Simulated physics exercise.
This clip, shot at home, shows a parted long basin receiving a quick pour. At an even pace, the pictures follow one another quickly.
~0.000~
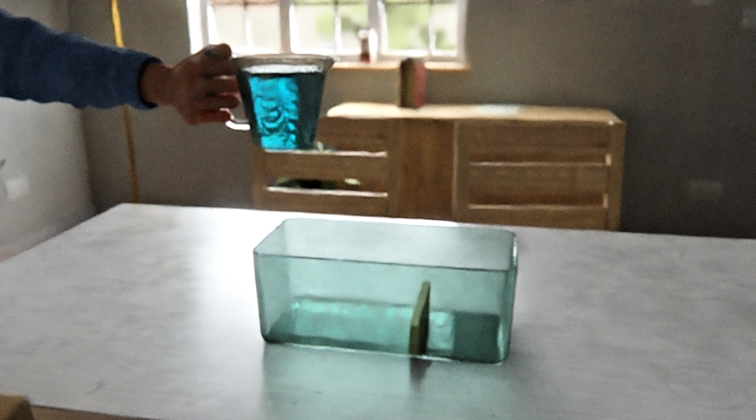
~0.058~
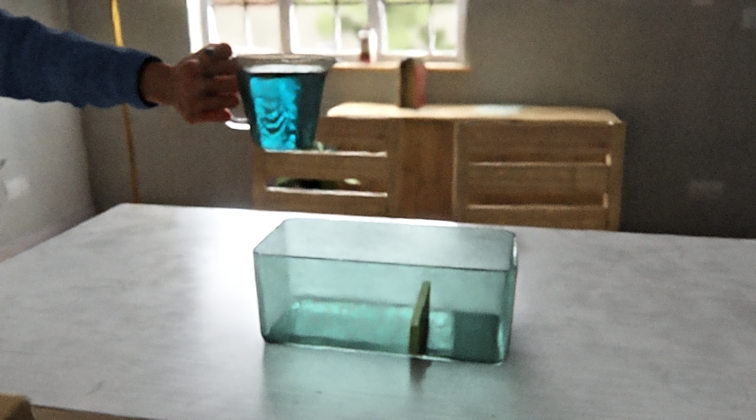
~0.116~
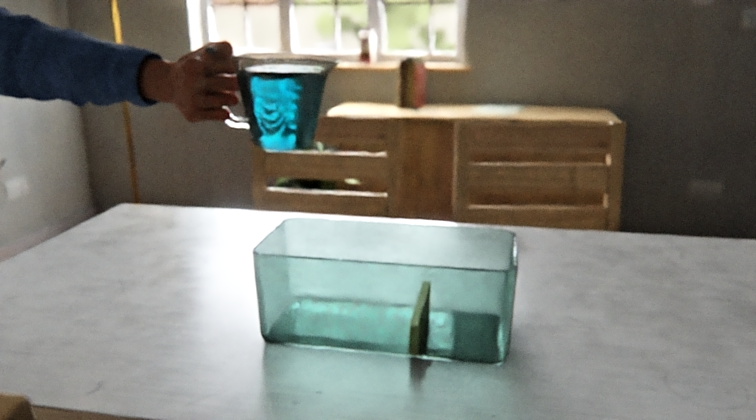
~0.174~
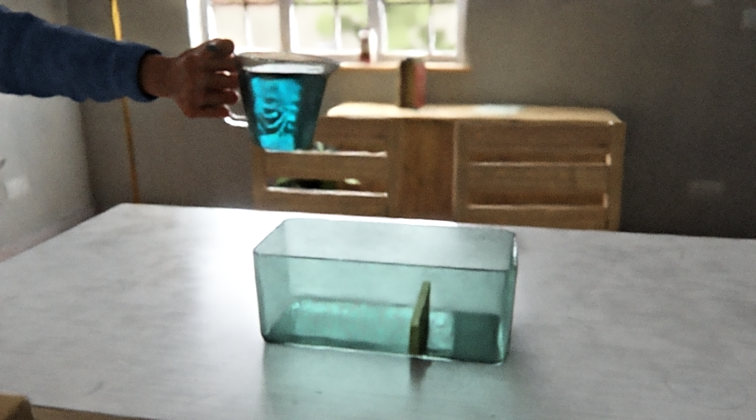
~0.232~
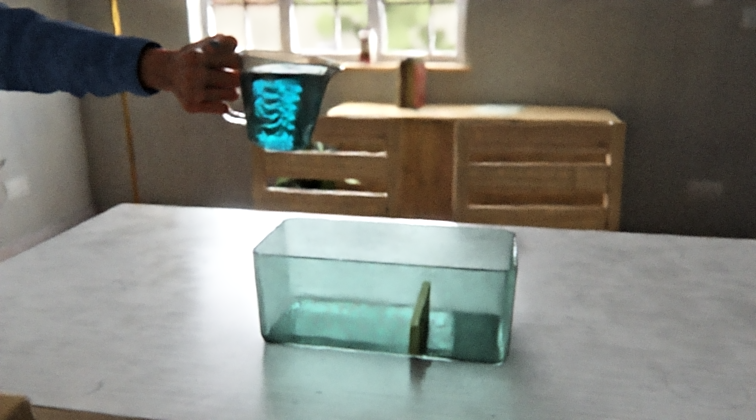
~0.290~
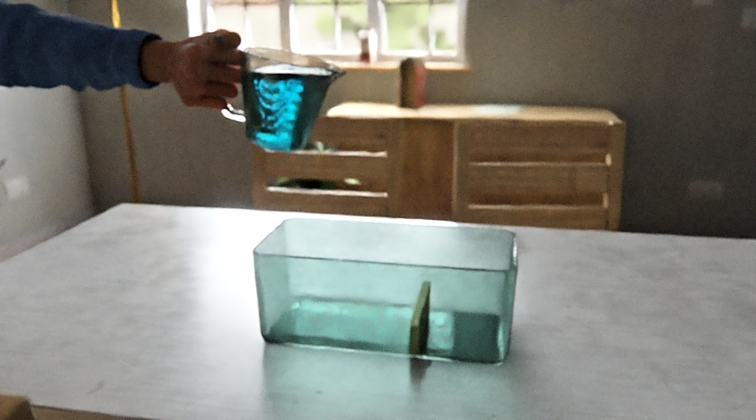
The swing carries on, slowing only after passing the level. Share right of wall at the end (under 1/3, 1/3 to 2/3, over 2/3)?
Low range.
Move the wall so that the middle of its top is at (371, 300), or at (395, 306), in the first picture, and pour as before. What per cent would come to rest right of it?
Roughly 85 % and 60 %.
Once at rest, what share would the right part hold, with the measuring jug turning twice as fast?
Roughly 10 per cent ends up there.
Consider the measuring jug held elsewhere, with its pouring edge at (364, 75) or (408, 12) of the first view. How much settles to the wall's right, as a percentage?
Estimate, in order: 45 and 70 per cent.
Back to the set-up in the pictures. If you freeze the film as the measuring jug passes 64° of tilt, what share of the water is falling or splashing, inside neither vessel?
It comes to around 25 per cent.
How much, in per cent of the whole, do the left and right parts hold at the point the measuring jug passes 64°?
About 10 % left and about 0 % right.
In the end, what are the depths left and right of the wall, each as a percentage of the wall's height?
Once it is still, the left part shows 40 per cent and the right part 10.
A moment on, the measuring jug is tipped part way and 68 per cent is still to pour, 9 is left of the wall and 0 right of it.
Next, the measuring jug is tipped on its side and 12 per cent is still to pour, 64 is left of the wall and 6 right of it.
Then the measuring jug is tipped right over and 0 per cent is still to pour, 87 is left of the wall and 10 right of it.
Later the measuring jug is tipped right over and 0 per cent is still to pour, 86 is left of the wall and 10 right of it.
Finally, 86 per cent lies left of the wall, 10 right of it and 3 outside.
